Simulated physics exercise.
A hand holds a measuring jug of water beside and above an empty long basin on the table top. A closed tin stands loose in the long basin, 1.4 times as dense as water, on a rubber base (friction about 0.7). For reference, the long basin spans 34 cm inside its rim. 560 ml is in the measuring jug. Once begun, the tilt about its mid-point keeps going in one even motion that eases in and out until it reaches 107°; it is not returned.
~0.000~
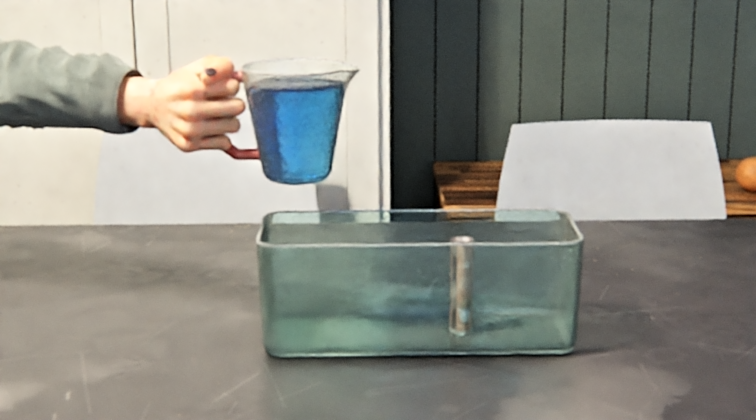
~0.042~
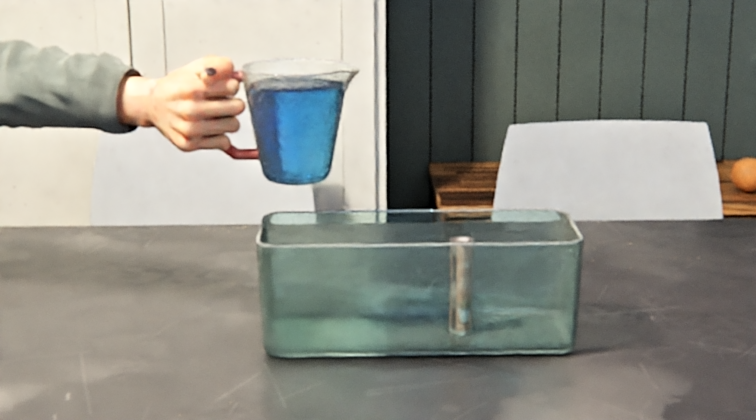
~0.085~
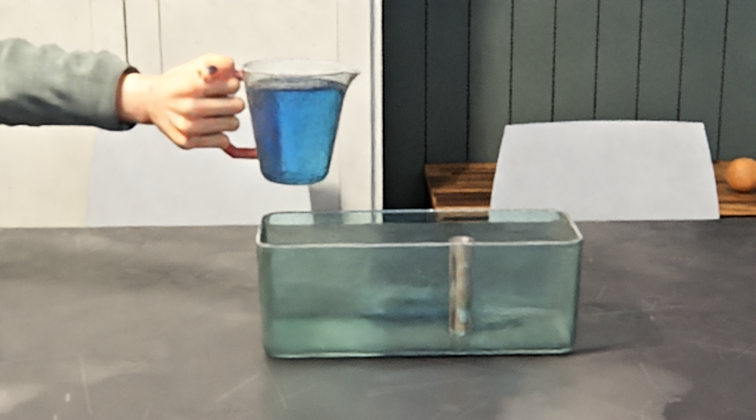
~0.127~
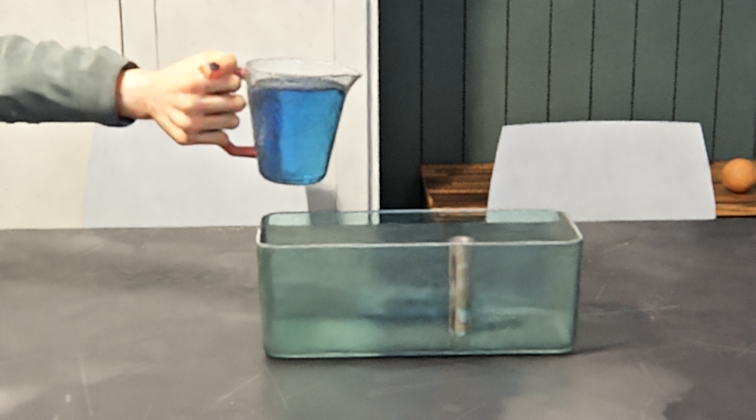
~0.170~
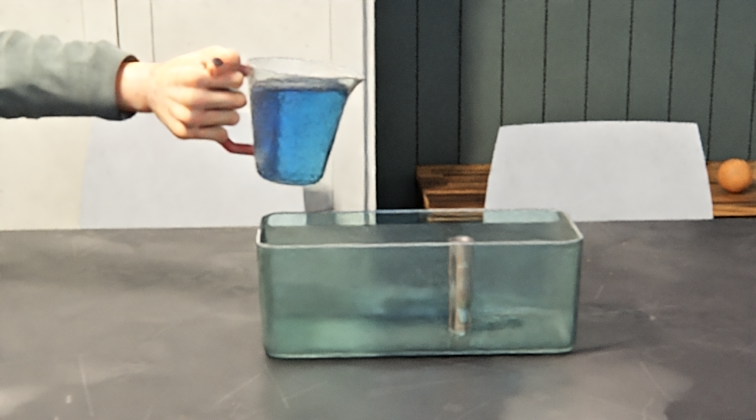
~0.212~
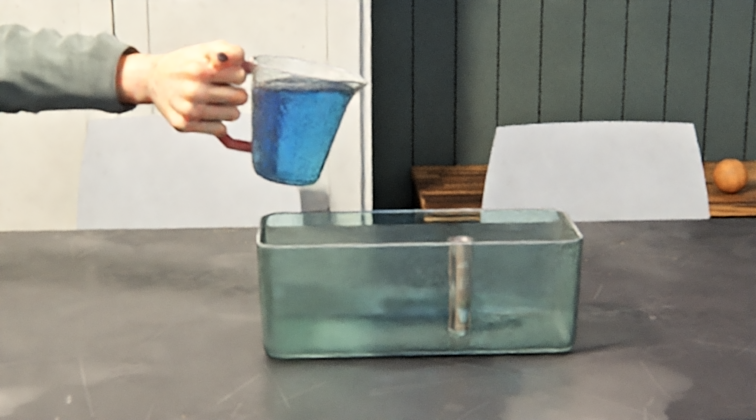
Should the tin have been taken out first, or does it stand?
It never tilts over.
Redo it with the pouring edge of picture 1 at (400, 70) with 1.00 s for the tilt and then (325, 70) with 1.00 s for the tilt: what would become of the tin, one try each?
First it tips over; then it stays on its base.
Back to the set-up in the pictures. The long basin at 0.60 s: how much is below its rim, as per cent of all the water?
About 8%.
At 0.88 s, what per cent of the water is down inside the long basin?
Some 72 percent of the total.
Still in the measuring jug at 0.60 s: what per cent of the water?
Roughly 72 per cent.
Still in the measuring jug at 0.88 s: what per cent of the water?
Close to 16 in a hundred.
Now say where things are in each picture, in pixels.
In the first picture, tilt 0°; pouring edge (360, 68); surface from (248, 83) to (345, 83); the long basin's rim runs from (261, 230) to (575, 227); the tin's top is at (462, 244).
In the second picture, tilt 0°; pouring edge (360, 69); surface from (248, 83) to (345, 83).
In the third picture, tilt 2°; pouring edge (361, 70); surface from (248, 83) to (345, 84).
In the fourth picture, tilt 4°; pouring edge (363, 73); surface from (250, 83) to (346, 85).
In the fifth picture, tilt 7°; pouring edge (365, 77); surface from (252, 83) to (349, 85).
In the sixth picture, tilt 11°; pouring edge (368, 82); surface from (254, 84) to (353, 86).
After 0.60 s the tilt is 70° and 72 per cent is still to pour; the tin stands where it began.
After 0.88 s the tilt is 103° and 15 per cent is still to pour; the tin leans 6°.
After 1.18 s the tilt is 107° and 0 per cent is still to pour; the tin stands where it began.
After 1.50 s the tilt is 107° and 0 per cent is still to pour; the tin stands where it began.
In the end the tin stands where it began.
